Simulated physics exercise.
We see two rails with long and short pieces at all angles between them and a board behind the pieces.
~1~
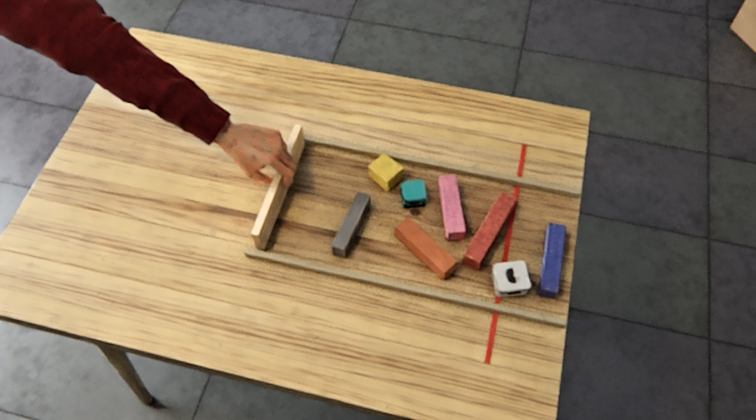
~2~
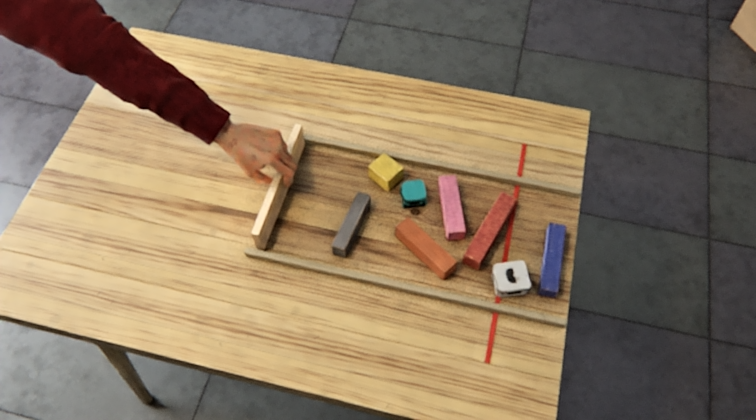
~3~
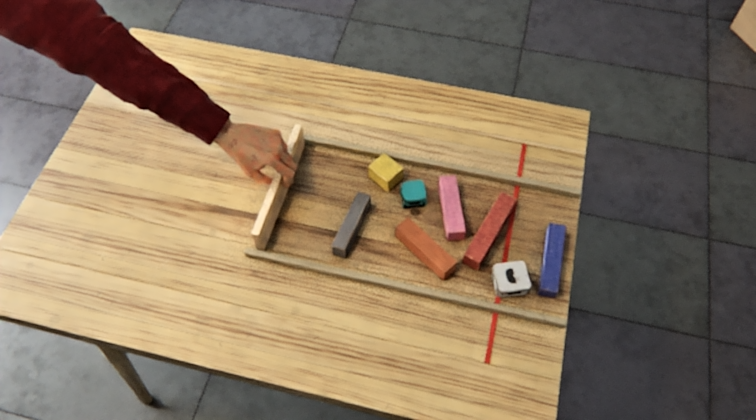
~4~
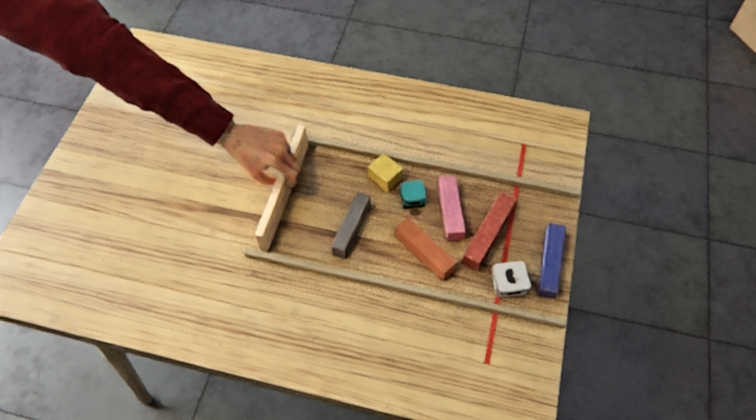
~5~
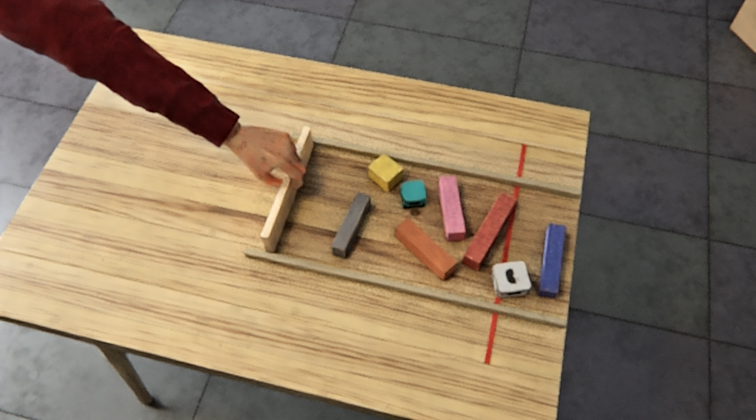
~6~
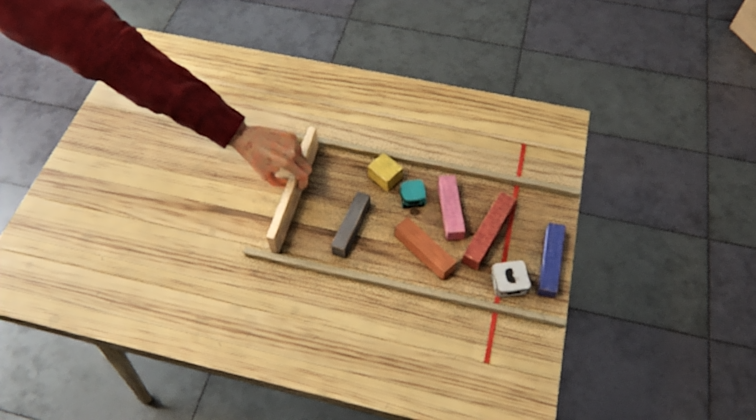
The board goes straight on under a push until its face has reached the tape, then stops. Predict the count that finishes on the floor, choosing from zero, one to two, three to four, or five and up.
Most likely, a single one or a pair will tumble down.
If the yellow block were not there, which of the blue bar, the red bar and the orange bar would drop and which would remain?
The blue bar: Drops. The red bar: Remains. The orange bar: Remains.
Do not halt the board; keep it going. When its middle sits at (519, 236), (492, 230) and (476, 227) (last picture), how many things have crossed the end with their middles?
Place by place: 2, 0 and 0.
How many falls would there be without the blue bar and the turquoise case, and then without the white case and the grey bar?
1 and 0.
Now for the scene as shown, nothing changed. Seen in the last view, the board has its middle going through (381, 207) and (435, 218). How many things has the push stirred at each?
At the first point the count is 3, at the second it's 6.
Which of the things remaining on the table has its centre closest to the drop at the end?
Closest at the end: The red bar.
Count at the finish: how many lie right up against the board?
The number is 3.
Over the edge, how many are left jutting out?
In total, 1 of them.
Soon after, none off yet; blue bar at rest near (552, 259); white case at rest near (510, 280); red bar at rest near (490, 230).
After that, none off yet; blue bar at rest near (552, 259); white case at rest near (511, 280); red bar displaced a little near (502, 229).
In the end, the number that fall off is one or two; gone, blue bar.
